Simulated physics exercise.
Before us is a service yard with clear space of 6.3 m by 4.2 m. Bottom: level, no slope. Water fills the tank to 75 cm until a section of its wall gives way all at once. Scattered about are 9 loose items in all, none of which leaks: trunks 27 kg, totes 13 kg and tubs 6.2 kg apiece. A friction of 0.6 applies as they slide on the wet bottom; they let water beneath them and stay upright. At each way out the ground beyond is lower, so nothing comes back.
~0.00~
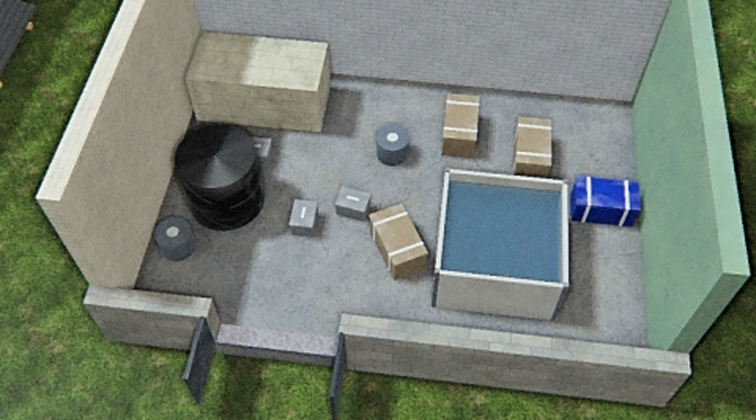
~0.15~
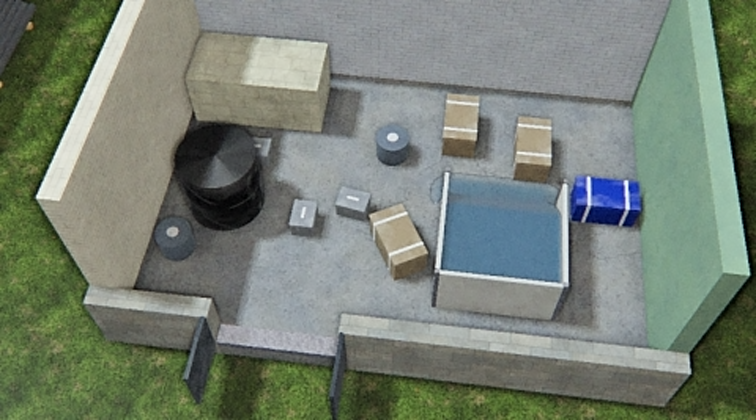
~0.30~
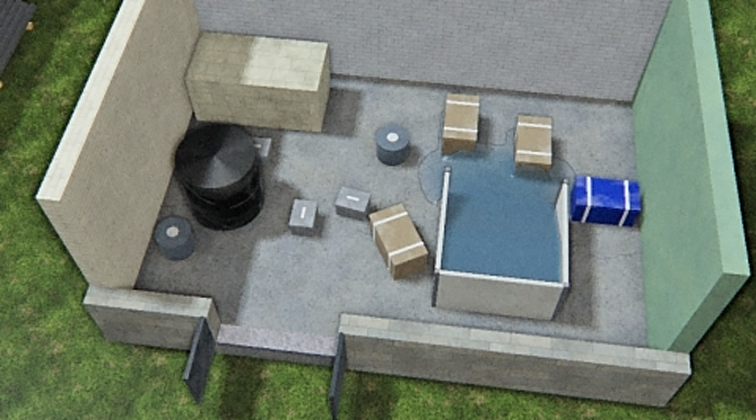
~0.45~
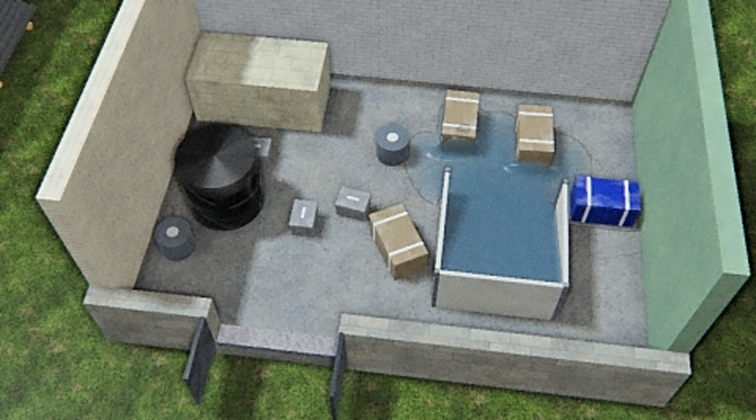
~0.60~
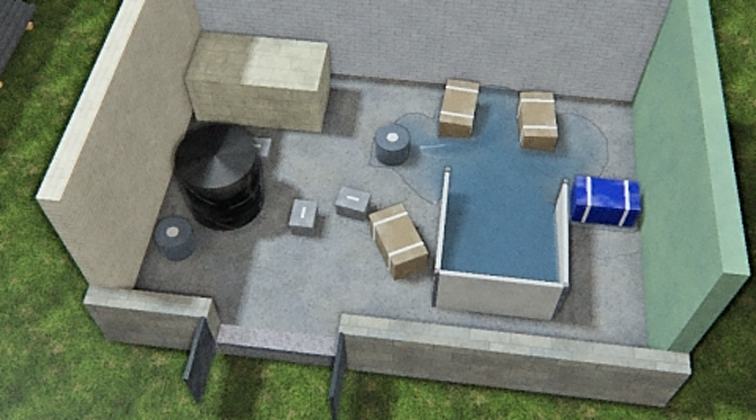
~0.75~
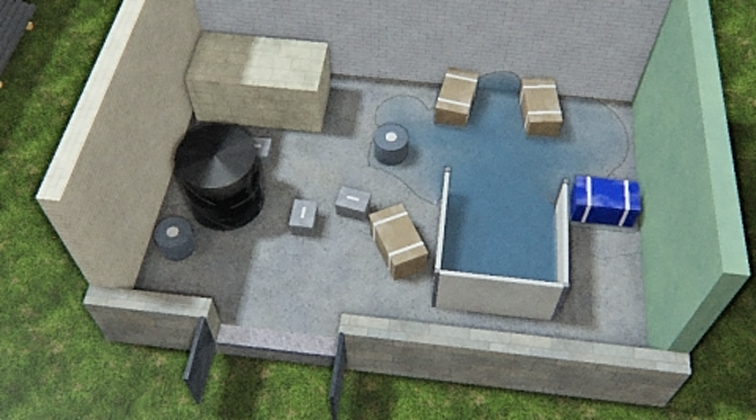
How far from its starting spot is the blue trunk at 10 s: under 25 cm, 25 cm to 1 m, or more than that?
Movement: Big.
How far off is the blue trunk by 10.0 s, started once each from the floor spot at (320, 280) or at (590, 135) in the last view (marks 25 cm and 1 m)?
Spot one - it barely budges; spot two - it is swept away.
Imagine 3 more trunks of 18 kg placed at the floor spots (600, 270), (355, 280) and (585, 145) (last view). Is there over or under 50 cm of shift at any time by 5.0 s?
So that's beyond the threshold, within the threshold and beyond the threshold, in that sequence.
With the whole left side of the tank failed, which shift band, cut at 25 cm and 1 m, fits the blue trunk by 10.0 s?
I'd say the blue trunk scarcely moves.
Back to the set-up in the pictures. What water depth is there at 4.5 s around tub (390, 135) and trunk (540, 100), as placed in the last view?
Roughly 5 and 11 cm.
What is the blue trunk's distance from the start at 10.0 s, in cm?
Around 200 cm from the start.
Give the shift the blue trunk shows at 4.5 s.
Roughly 200 cm by then.
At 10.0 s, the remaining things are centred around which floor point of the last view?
The centre sits near (368, 236).
After 2.0 s the blue trunk is near (608, 193), 0.0 m from its start, aground; 0 of 9 are out; 1 afloat.
After 4.5 s the blue trunk is near (580, 314), 1.9 m from its start, afloat; 0 of 9 are out; 3 afloat.
After 7.0 s the blue trunk is near (579, 315), 1.9 m from its start, aground; 0 of 9 are out; 4 afloat.
After 10.0 s the blue trunk is near (579, 316), 1.9 m from its start, aground; 0 of 9 are out; 3 afloat.
